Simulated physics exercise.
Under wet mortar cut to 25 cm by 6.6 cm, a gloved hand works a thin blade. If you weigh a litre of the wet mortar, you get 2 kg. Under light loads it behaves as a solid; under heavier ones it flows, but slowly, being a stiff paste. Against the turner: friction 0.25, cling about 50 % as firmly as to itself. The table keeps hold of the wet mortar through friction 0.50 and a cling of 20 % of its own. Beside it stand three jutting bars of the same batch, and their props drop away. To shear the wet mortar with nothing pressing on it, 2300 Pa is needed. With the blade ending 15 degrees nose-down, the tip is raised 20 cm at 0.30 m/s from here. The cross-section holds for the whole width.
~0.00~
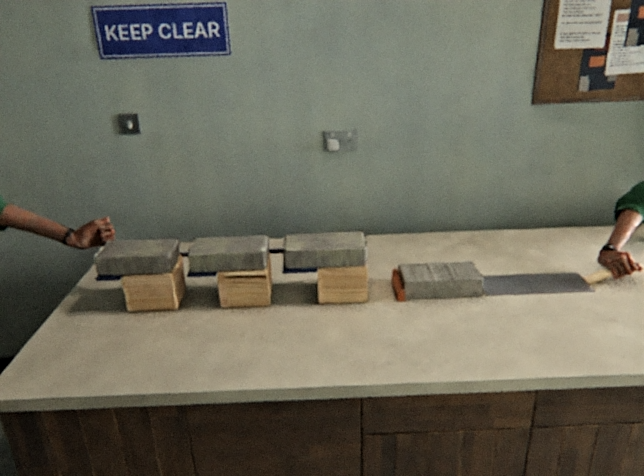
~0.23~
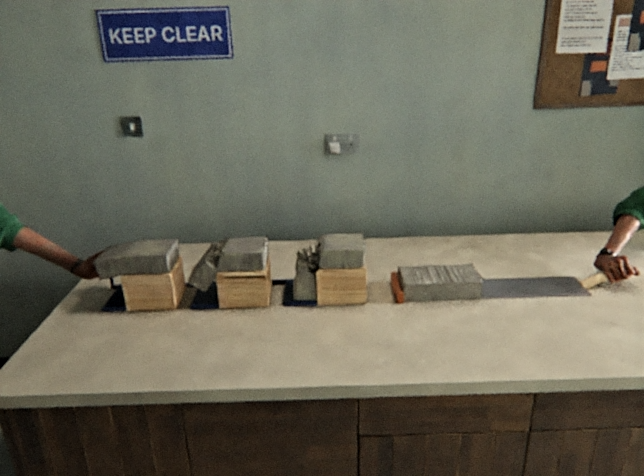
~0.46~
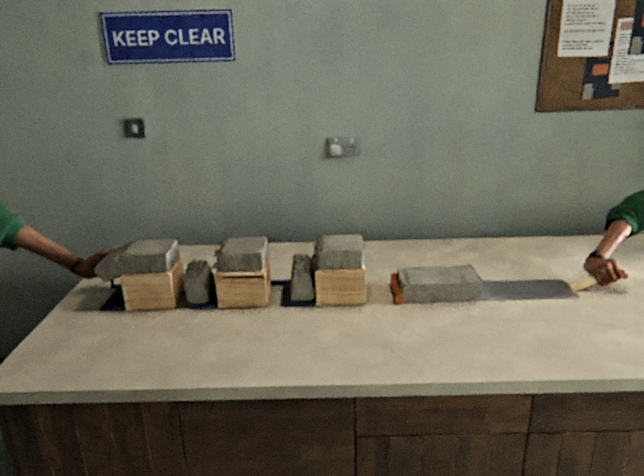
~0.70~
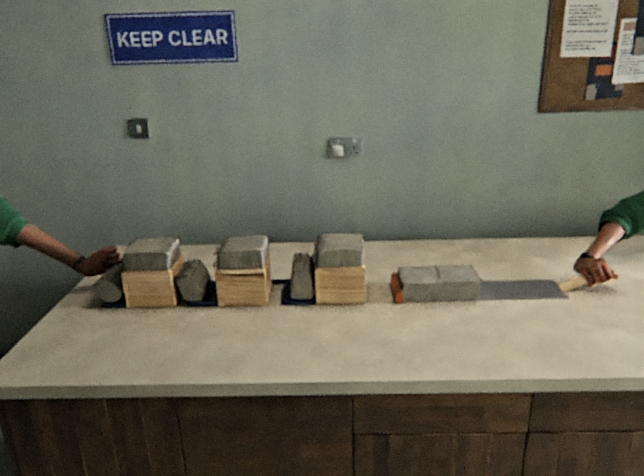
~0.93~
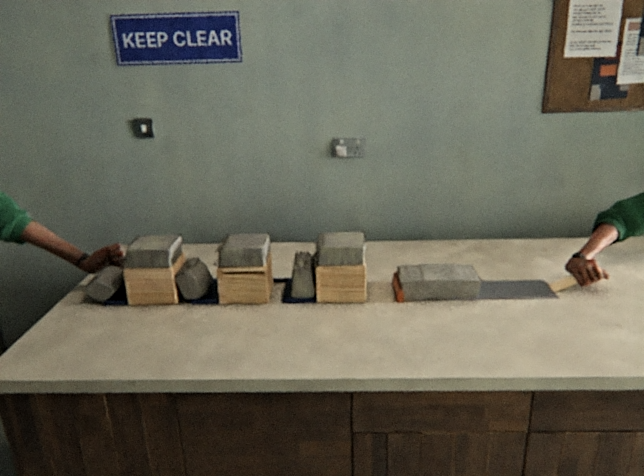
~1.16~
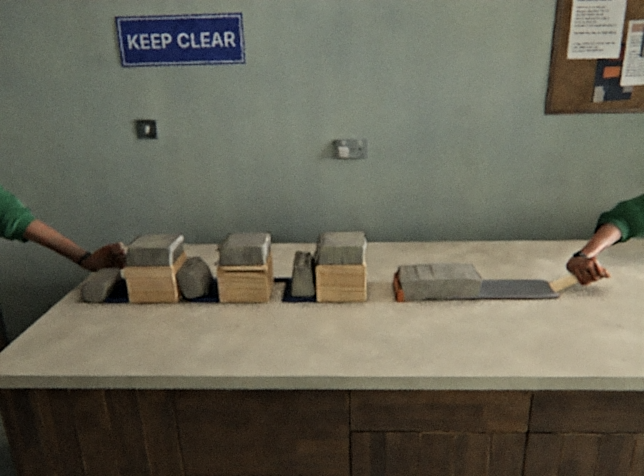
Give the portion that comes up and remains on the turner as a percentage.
My estimate would be close to 38 %.
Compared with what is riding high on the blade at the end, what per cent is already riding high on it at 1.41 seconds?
It comes to around 30 %.
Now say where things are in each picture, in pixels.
The first picture shows handle end of the blade at (595, 291), not yet moved; crest of the wet mortar at (418, 281); drop of the bar ends 0, 0, 0 (left to right).
The second picture shows handle end of the blade at (592, 295), moved 1.4 cm; crest of the wet mortar at (417, 283); drop of the bar ends 1.7 cm, 7.4 cm, 13 cm (left to right).
The third picture shows handle end of the blade at (580, 298), moved 5.4 cm; crest of the wet mortar at (469, 282); drop of the bar ends 3.4 cm, 13 cm, 13 cm (left to right).
The fourth picture shows handle end of the blade at (569, 298), moved 9.4 cm; crest of the wet mortar at (460, 281); drop of the bar ends 12 cm, 13 cm, 13 cm (left to right).
The fifth picture shows handle end of the blade at (559, 298), moved 13 cm; crest of the wet mortar at (448, 279); drop of the bar ends 12 cm, 13 cm, 13 cm (left to right).
The sixth picture shows handle end of the blade at (559, 297), moved 14 cm; crest of the wet mortar at (454, 278); drop of the bar ends 12 cm, 13 cm, 13 cm (left to right).
After 1.41 s, the tip is 7.8 cm up.
After 1.70 s, the tip is 17 cm up.
After 1.99 s, the tip is 20 cm up and 38 % is riding high on the blade.
After 2.29 s, the tip is 20 cm up and 38 % is riding high on the blade.
After 2.50 s, the tip is 20 cm up and 38 % is riding high on the blade.
